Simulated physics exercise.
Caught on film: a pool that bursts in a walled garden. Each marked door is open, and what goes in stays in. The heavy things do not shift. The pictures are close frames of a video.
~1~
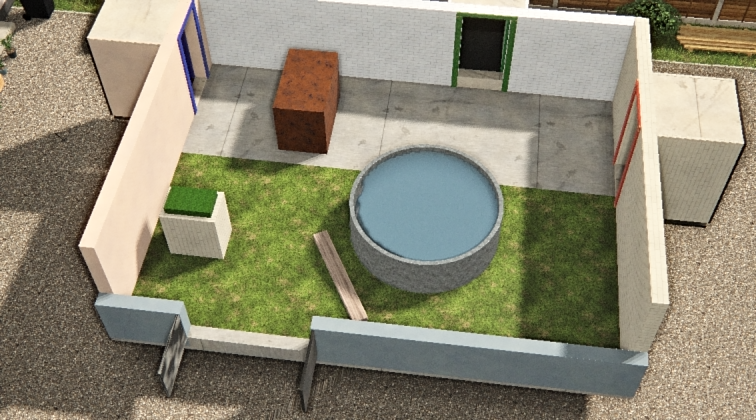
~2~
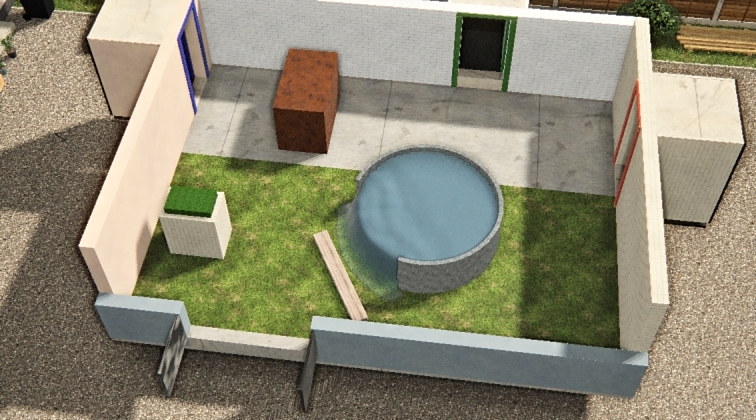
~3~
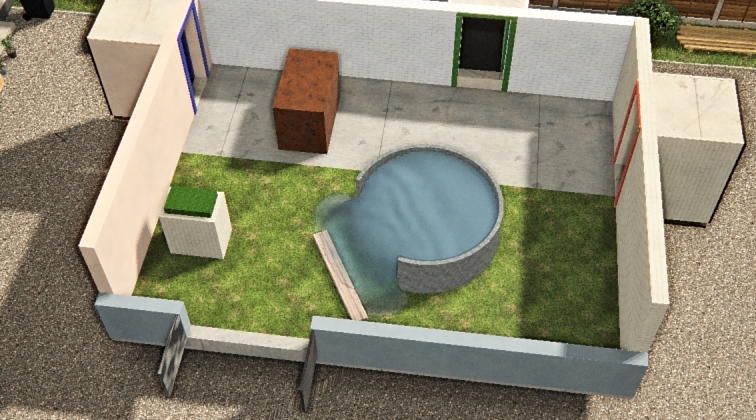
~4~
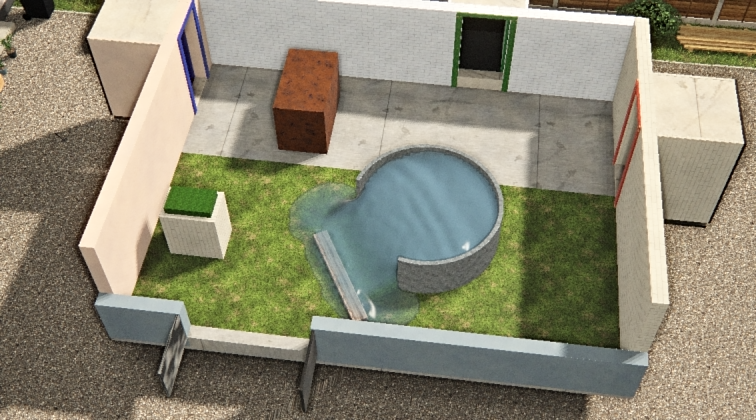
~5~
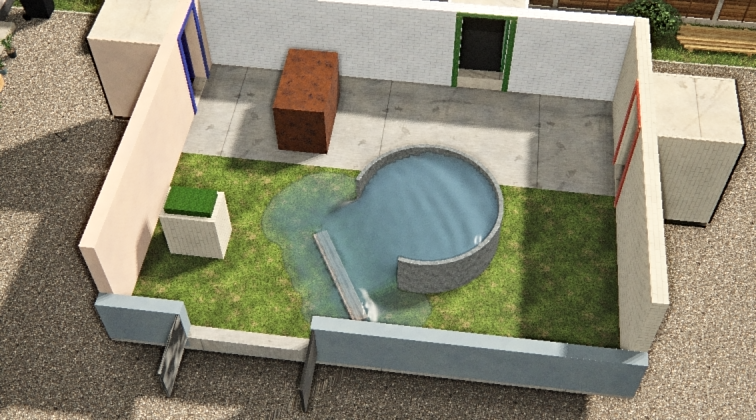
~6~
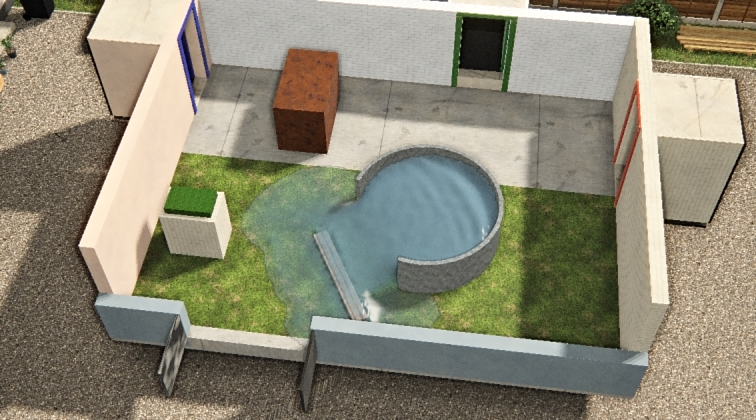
The clip shows a round stone pool in a walled garden bursting open at its lower left side, and water pouring through the gap, running around a wooden plank and spreading left across the grass.
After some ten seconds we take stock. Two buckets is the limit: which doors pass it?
One by one: The green door admits no more than that; the blue door lets in a lot; the red door admits no more than that.
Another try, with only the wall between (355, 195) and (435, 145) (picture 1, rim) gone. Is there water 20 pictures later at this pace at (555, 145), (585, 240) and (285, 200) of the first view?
One after the other: Flooded, not flooded, covered.
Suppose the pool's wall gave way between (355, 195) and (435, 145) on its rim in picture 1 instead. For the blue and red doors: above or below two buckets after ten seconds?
My reading: Blue goes over, red passes that mark.
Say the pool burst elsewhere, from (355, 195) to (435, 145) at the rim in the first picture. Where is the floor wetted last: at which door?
I say the red-painted one.
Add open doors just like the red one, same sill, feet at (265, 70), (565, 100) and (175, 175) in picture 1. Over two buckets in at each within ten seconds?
One after the other: Goes over, lets less in, floods.
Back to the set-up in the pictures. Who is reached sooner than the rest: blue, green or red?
I say the blue-painted one.
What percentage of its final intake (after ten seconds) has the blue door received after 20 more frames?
Close to 0 %.
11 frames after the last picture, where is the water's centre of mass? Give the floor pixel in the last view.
I would point to (348, 248).
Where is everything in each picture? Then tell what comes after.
In the first frame, still water in the pool at (426, 204).
In the second frame, water pours out at (360, 244) and has run to (400, 292).
In the third frame, water pours out at (360, 246) and has run to (331, 198).
In the fourth frame, water pours out at (360, 247) and has run to (317, 189).
In the fifth frame, the front is at (295, 184), out from the gap at (360, 247).
In the sixth frame, water pours out at (360, 247) and has run to (258, 201).
A moment on, water covers 25 % of the floor; the green door not reached, the blue door not reached, the red door not reached.
Next, water covers 40 % of the floor; the green door not reached, the blue door not reached, the red door not reached.
Then, water covers 55 % of the floor; the green door not reached, the blue door wet at the sill, nothing in, the red door not reached.
Later, water covers 75 % of the floor; the green door not reached, the blue door under two buckets in, the red door not reached.
In the end, water covers 100 % of the floor; the green door wet at the sill, nothing in, the blue door over two buckets in, the red door wet at the sill, nothing in.
